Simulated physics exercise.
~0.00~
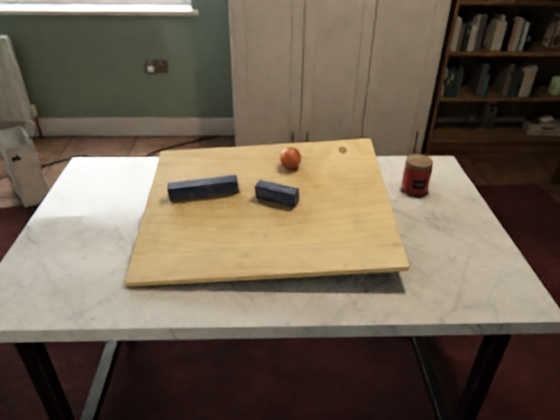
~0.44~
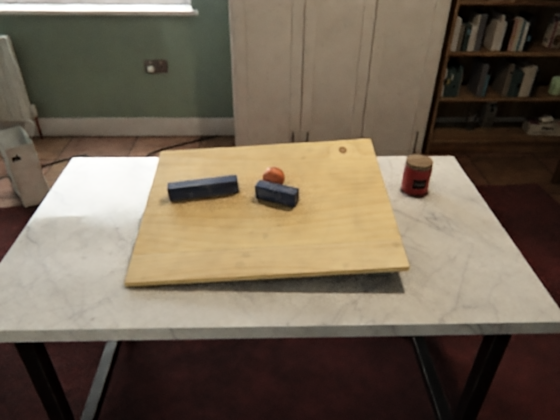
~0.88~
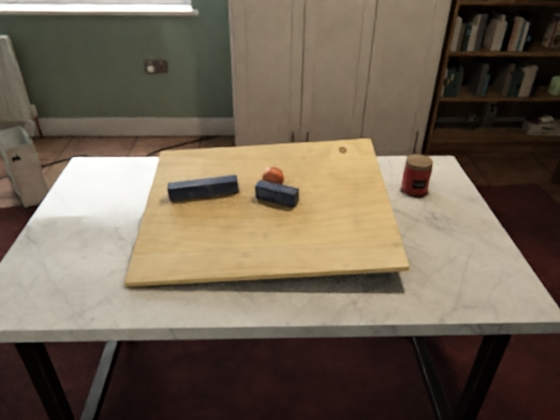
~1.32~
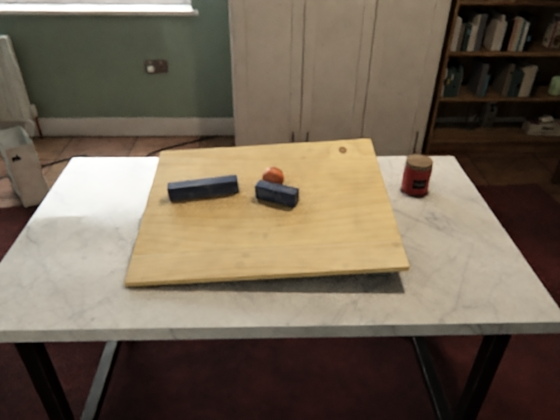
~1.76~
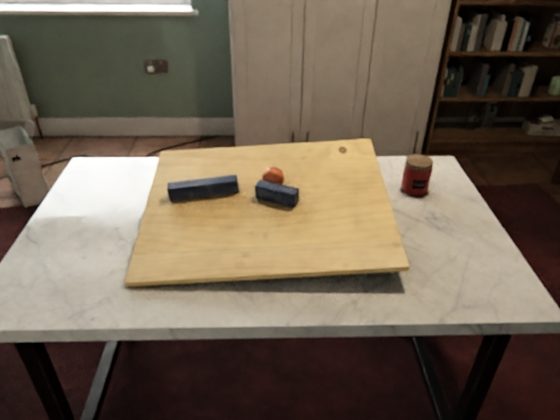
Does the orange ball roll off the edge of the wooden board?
No, it stays on the board. It rolls only a short way before coming to rest behind one of the dark blocks.
